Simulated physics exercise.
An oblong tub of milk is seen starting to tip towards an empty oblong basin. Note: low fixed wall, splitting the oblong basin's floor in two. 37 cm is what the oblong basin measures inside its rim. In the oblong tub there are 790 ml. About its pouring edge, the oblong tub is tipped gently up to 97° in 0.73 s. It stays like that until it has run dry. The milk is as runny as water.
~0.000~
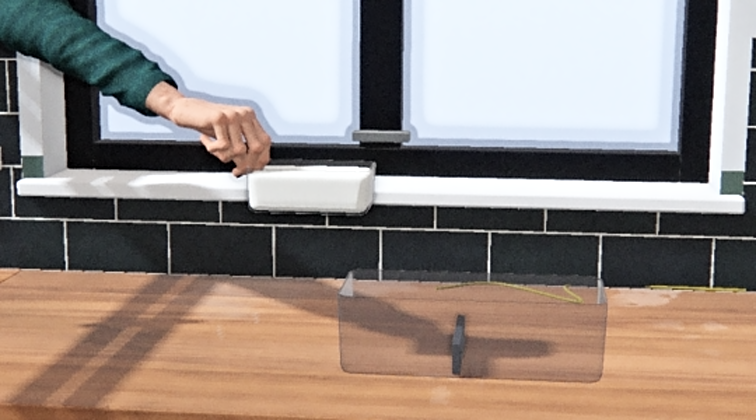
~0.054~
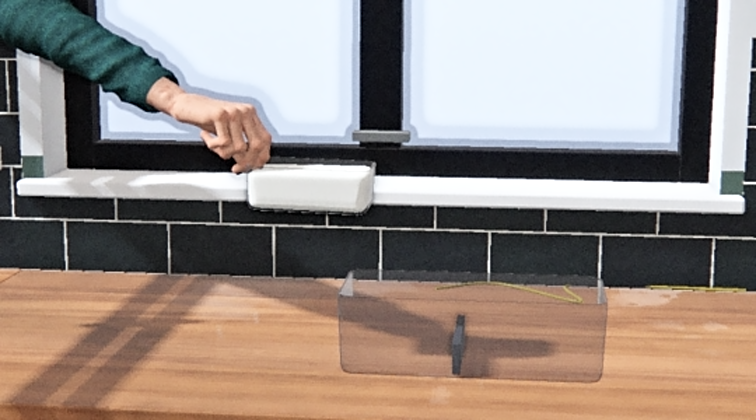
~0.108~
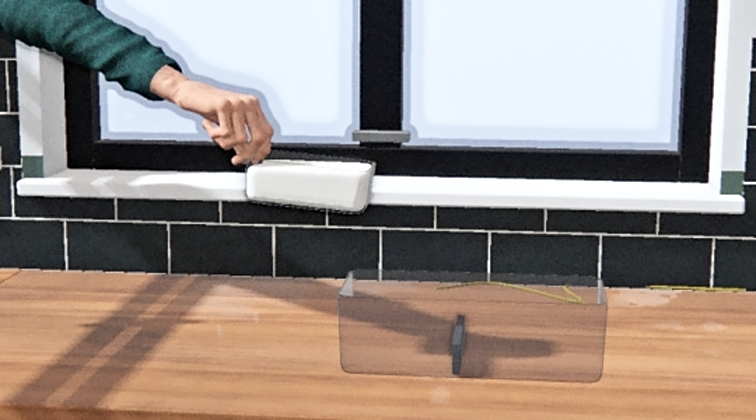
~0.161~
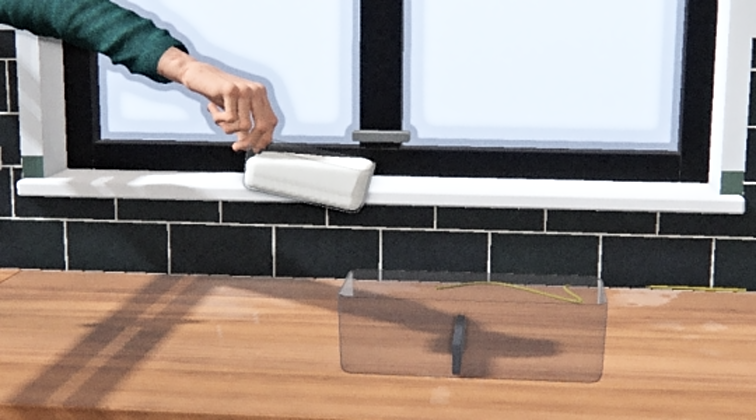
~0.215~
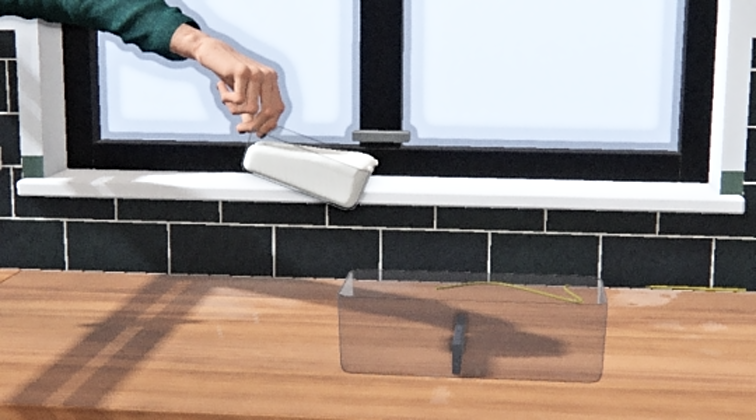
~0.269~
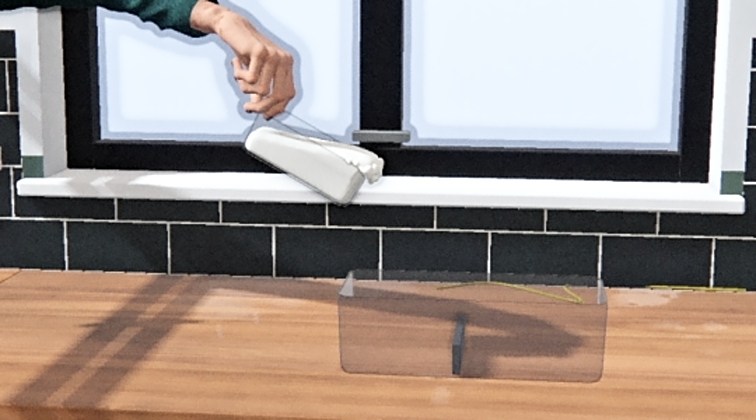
White tub on a windowsill tilting down to the right as a green-sleeved hand rises, milk edging over its right rim.
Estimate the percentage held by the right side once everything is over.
I would say 68 per cent.
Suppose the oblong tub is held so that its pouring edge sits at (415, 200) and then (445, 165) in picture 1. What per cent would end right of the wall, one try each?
I'd expect close to 80 per cent and then close to 80 per cent.
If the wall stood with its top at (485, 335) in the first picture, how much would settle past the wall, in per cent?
Estimate: About 40 percent.
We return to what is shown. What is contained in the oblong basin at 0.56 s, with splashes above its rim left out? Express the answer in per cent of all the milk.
Some 14 per cent.
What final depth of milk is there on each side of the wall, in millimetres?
The left ends up at roughly 8 mm, with the right at roughly 18 mm.
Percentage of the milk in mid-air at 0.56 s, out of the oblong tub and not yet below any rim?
Near 66 per cent of it all.
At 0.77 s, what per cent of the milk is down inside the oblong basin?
I'd put it at roughly 82 per cent.
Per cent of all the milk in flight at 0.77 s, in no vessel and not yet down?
Around 10 percent of the liquid.
By 0.56 s the tilt is 84° and 20 per cent is still to pour, 13 is left of the wall and 1 right of it.
By 0.77 s the tilt is 97° and 2 per cent is still to pour, 14 is left of the wall and 68 right of it.
By 0.99 s the tilt is 97° and 0 per cent is still to pour, 22 is left of the wall and 67 right of it.
By 1.23 s the tilt is 97° and 0 per cent is still to pour, 24 is left of the wall and 68 right of it.
At rest 24 per cent lies left of the wall, 68 right of it and 9 outside.
